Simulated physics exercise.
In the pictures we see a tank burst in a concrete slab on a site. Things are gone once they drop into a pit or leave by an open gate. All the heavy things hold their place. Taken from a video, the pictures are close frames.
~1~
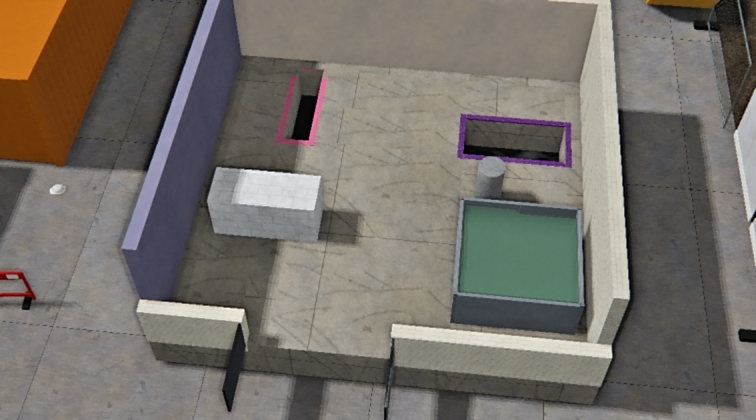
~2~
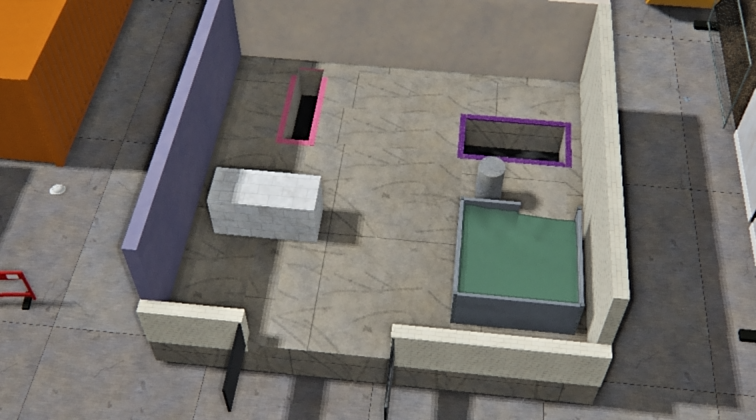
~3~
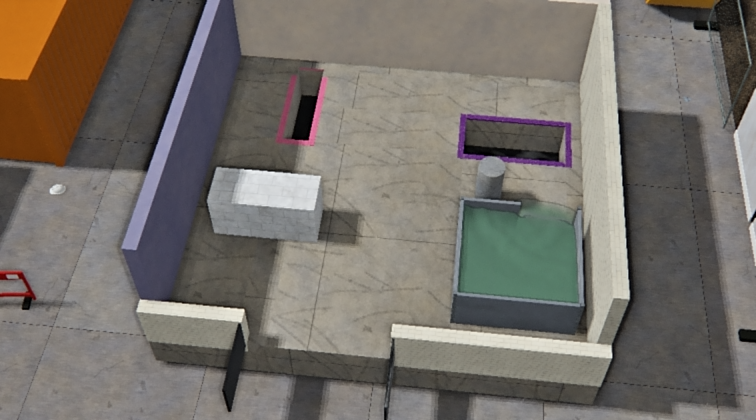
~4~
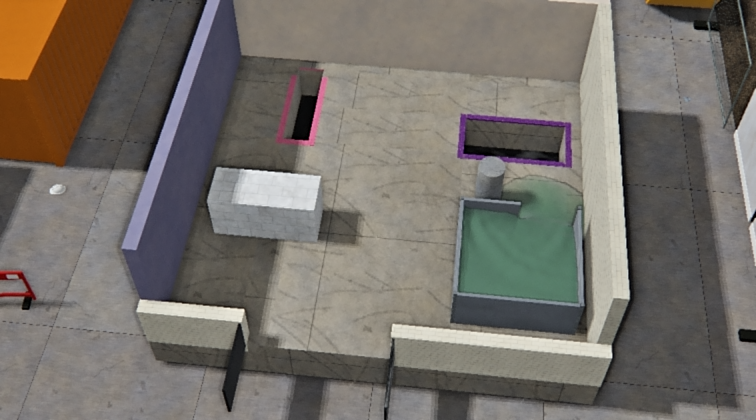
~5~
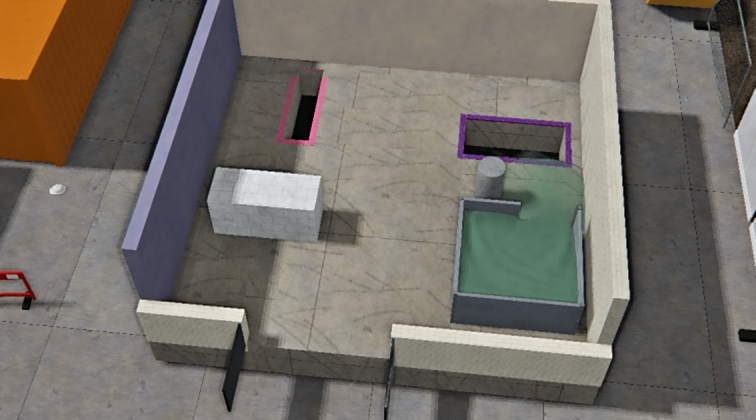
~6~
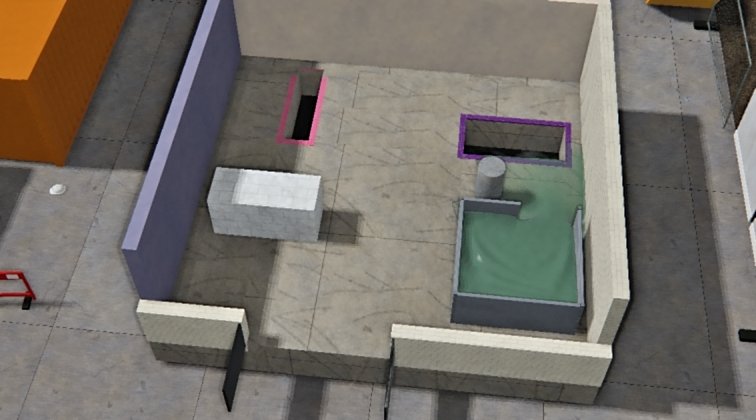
The clip opens on a walled concrete slab with a pale block, two framed pits and an open tank of still green water. A gap appears in the tank's far side, and water pours out through it, then spreads thinly across the floor between the tank, the purple-framed pit and the right wall.
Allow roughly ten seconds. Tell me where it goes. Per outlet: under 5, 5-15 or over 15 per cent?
At the end, the gate is a minor outlet here - below five per cent; the purple pit is a major outlet here - beyond fifteen per cent; the pink pit is a minor outlet here - below five per cent.
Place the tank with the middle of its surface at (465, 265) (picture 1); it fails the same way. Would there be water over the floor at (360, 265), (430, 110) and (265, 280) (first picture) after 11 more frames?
Spot one unwetted, spot two wetted, spot three unwetted.
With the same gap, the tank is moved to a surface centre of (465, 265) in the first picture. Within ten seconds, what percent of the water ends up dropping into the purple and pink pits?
Shares - purple: 45 in a hundred; pink: 14 in a hundred.
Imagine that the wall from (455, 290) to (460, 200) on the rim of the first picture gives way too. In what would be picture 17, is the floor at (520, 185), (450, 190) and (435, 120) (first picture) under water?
The first would be still unwetted, the second still unwetted and the third still unwetted.
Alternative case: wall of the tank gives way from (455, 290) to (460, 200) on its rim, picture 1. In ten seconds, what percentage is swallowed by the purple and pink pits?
I'd say the purple pit gets around 2 percent and the pink pit around 25 percent.
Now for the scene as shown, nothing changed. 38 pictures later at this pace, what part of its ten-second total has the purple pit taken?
About 80 per cent.
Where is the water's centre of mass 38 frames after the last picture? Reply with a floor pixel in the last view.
Around pixel (507, 227).
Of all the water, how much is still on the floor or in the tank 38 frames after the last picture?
My figure: Some 42 per cent.
A moment on, water covers 15 % of the floor; the gate 0 %, the purple pit 11 %, the pink pit 0 %.
Next, water covers 15 % of the floor; the gate 0 %, the purple pit 25 %, the pink pit 0 %.
Then, water covers 25 % of the floor; the gate 0 %, the purple pit 40 %, the pink pit 0 %.
Later, water covers 40 % of the floor; the gate 0 %, the purple pit 58 %, the pink pit 1 %.
In the end, water covers 25 % of the floor; the gate 0 %, the purple pit 70 %, the pink pit 3 %.
